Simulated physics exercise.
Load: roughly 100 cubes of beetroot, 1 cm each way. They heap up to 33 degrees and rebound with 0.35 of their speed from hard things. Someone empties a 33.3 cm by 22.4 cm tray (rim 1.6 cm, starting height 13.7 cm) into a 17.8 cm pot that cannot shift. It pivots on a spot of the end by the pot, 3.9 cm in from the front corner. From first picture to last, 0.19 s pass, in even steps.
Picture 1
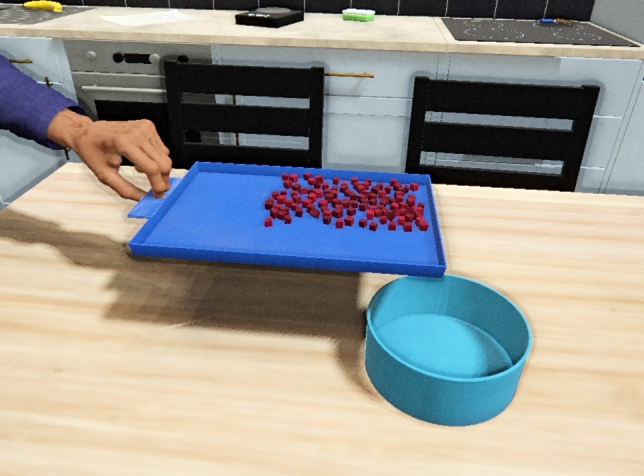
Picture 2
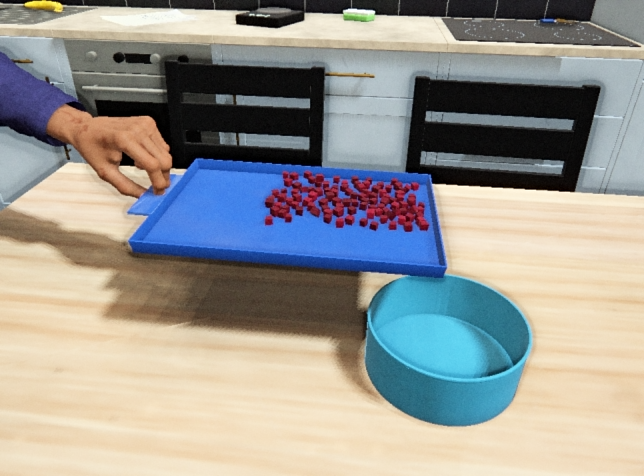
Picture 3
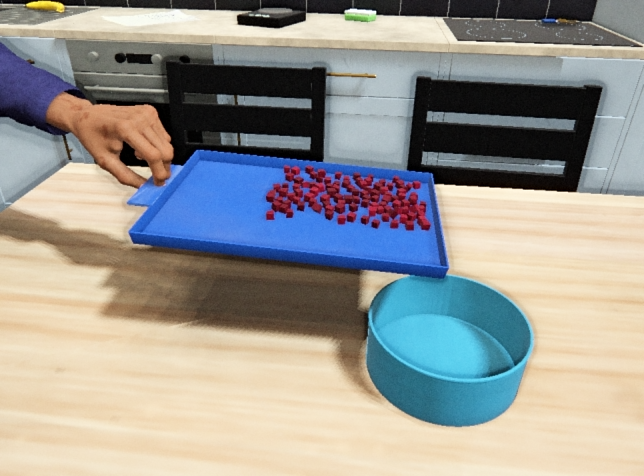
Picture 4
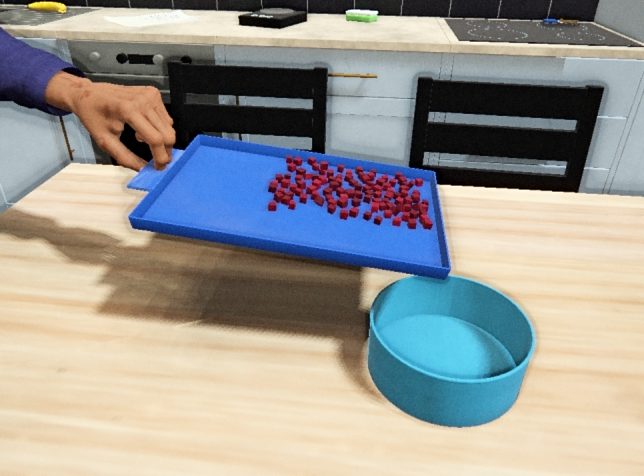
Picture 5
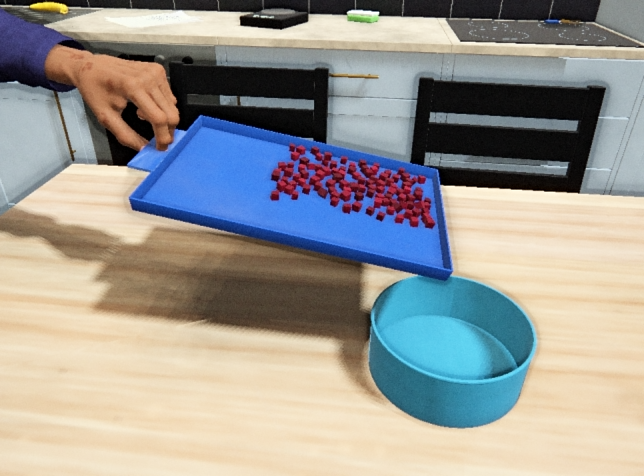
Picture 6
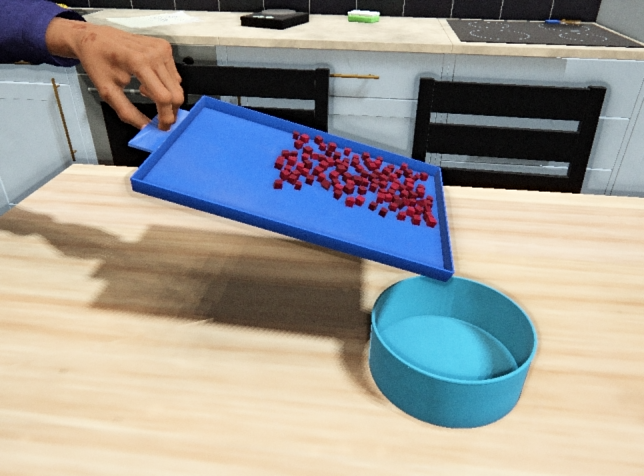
In a kitchen, a hand gradually raised the left end of a blue tray of small dark red cubes above a wooden table, tilting it toward a round teal pot while the cubes shifted slightly right.
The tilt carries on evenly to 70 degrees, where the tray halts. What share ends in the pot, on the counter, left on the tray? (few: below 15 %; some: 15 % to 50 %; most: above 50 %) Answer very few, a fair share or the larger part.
In the pot: A fair share; on the counter: A fair share; left on the tray: A fair share.
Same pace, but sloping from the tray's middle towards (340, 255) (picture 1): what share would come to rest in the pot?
About 65 per cent.
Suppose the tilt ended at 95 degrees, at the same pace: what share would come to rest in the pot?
In that case some 65 per cent.
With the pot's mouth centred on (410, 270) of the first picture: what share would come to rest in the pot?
Some 5 per cent.
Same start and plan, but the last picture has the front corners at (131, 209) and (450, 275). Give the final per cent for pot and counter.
Pot 65, counter 5.
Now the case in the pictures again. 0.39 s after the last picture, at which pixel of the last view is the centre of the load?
Around (444, 177).
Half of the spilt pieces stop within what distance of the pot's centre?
About 24 cm.
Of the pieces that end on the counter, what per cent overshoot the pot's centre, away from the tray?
About 100 per cent.
Then, 0.23 s after the last picture, tilt 43 degrees; the tray holds 100 %, the pot 0 %.
Then, 0.39 s after the last picture, tilt 62 degrees; the tray holds 100 %, the pot 0 %.
Then, 0.67 s after the last picture, tilt 70 degrees; the tray holds 45 %, the pot 30 %.
In the end, pot 40 %, counter 25 %, tray 35 %.
